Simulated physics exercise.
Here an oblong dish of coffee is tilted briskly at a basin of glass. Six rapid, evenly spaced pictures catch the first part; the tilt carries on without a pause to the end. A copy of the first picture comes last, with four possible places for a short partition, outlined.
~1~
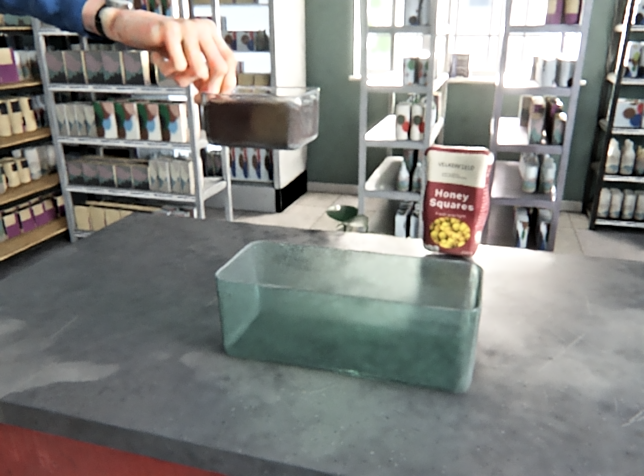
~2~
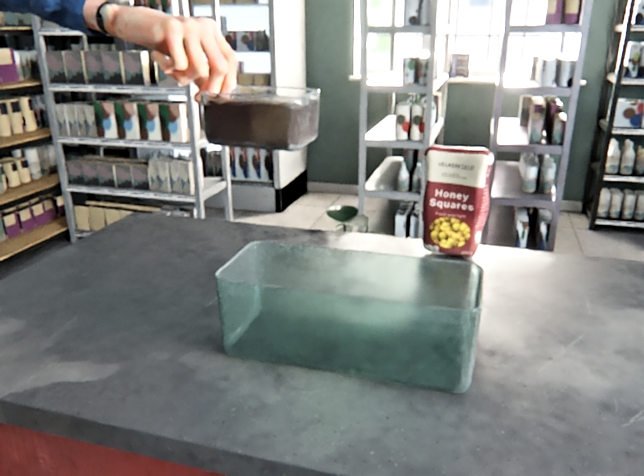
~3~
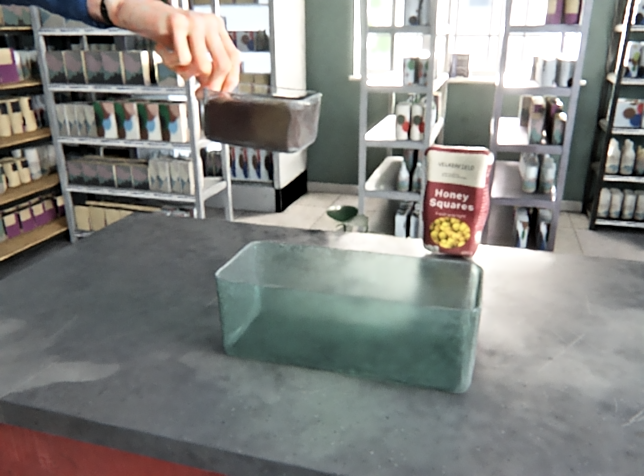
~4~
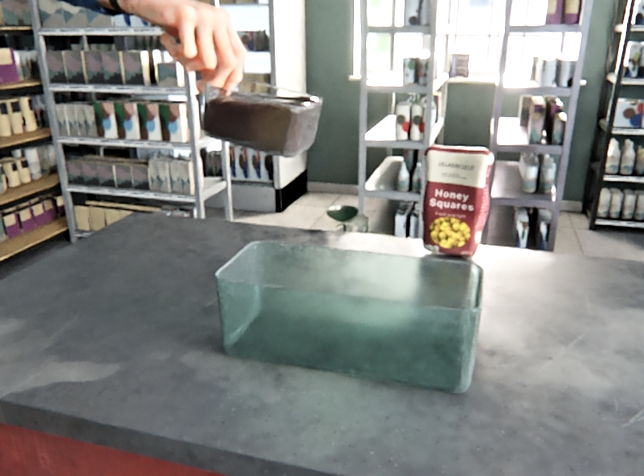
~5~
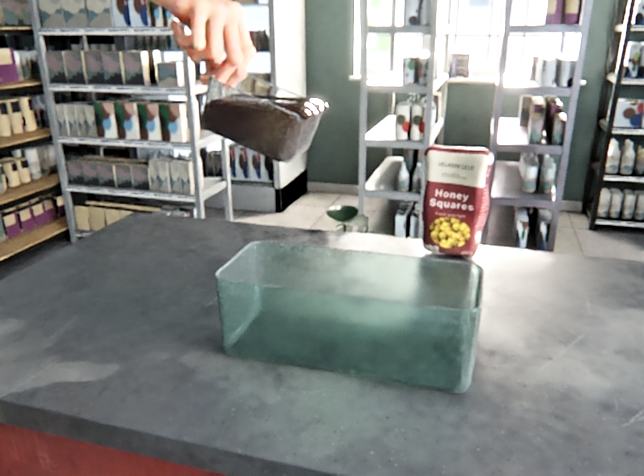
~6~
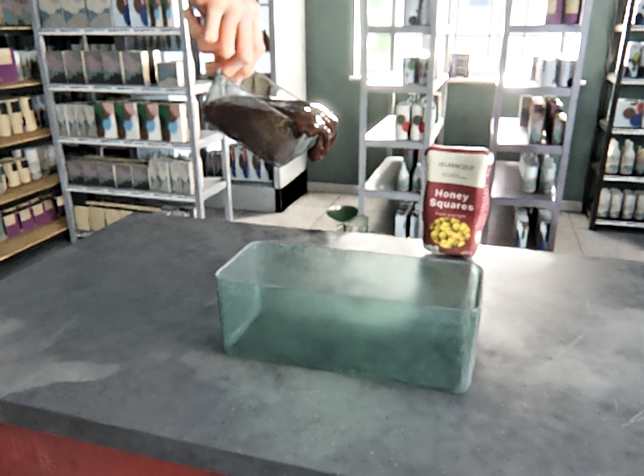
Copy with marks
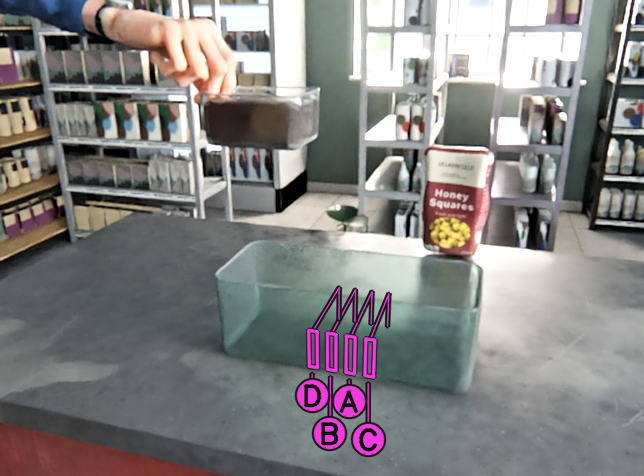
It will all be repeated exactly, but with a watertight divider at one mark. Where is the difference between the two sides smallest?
Choose C.
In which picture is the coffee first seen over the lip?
In picture 5.
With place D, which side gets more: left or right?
The right one.
On the marked copy, A at (349, 380); B at (330, 376); C at (368, 383); D at (312, 373).
Choosing A, about 32 % ends left of the wall and 66 % right of it.
Choosing B, about 23 % ends left of the wall and 75 % right of it.
Choosing C, about 56 % ends left of the wall and 42 % right of it.
Choosing D, about 14 % ends left of the wall and 84 % right of it; 3 % is lost outside.
